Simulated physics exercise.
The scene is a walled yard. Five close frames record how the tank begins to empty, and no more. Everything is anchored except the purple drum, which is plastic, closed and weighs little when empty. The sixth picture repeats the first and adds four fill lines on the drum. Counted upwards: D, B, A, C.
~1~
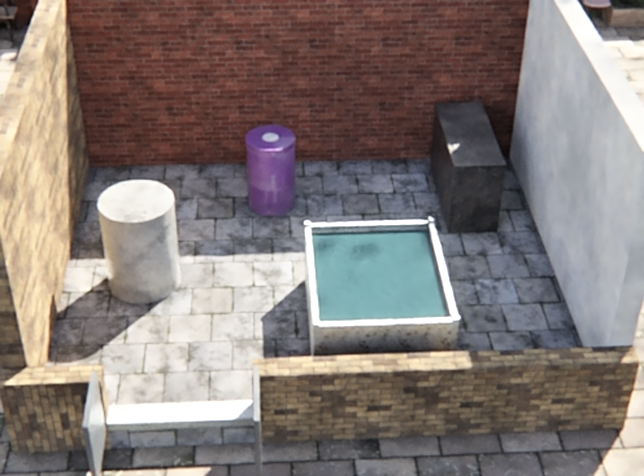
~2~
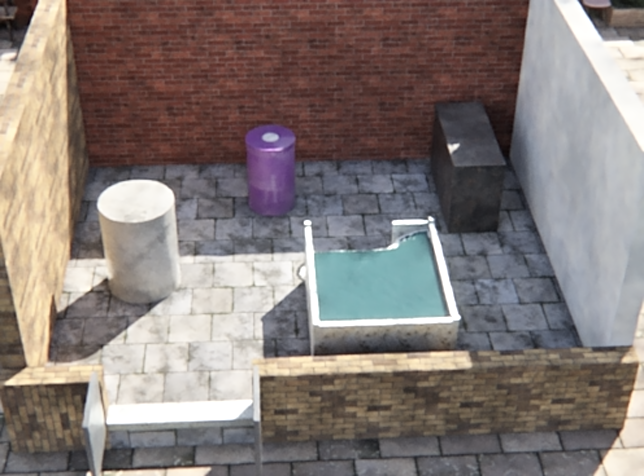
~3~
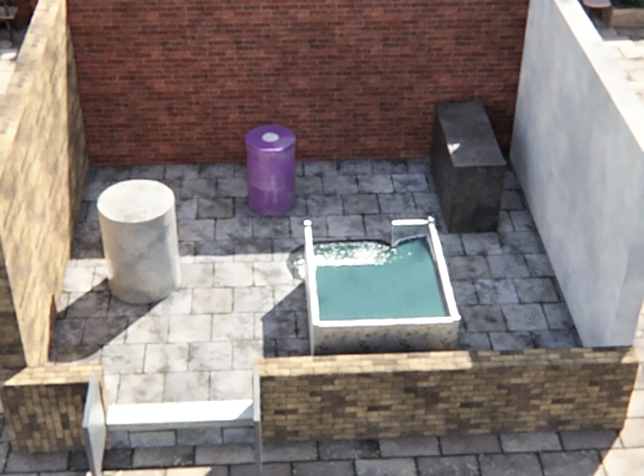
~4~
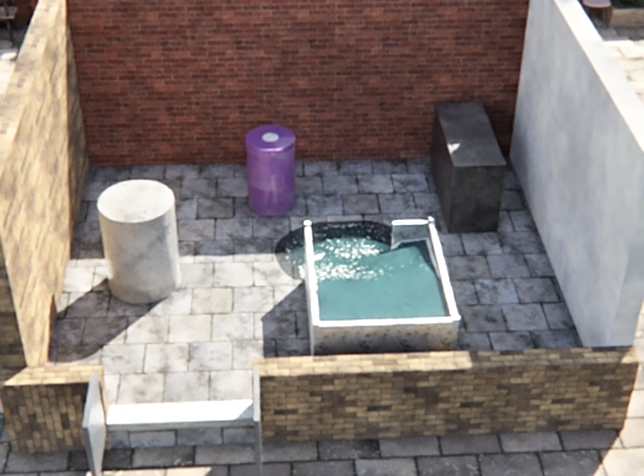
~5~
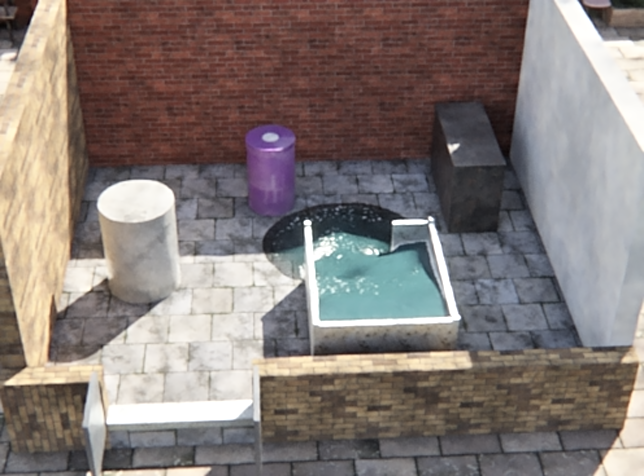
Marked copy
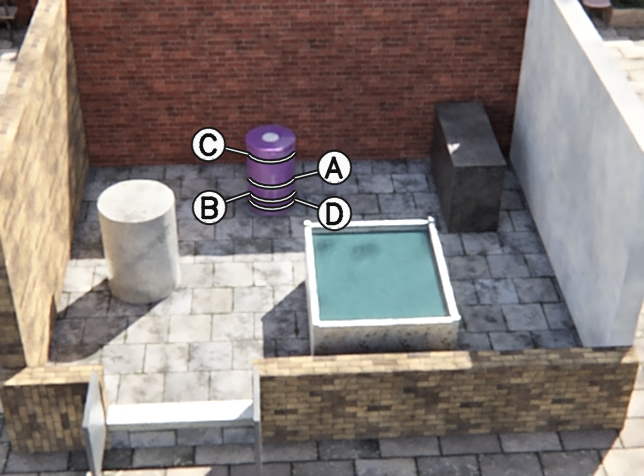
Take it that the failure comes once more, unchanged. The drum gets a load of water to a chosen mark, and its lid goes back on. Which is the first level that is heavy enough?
Mark A just does it.
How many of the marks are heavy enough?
Two.
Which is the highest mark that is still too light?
The answer is B.
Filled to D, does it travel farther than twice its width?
Yes.
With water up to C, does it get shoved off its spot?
No, that is safe.
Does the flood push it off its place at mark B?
Yes.
In white, A at (272, 187); B at (272, 201); C at (271, 162); D at (272, 209); from the bottom up D, B, A, C.
Choosing A, it does not move.
Choosing B, it is pushed about half its own width away.
Choosing C, it does not move.
Choosing D, it is pushed about 4 times its own width away.
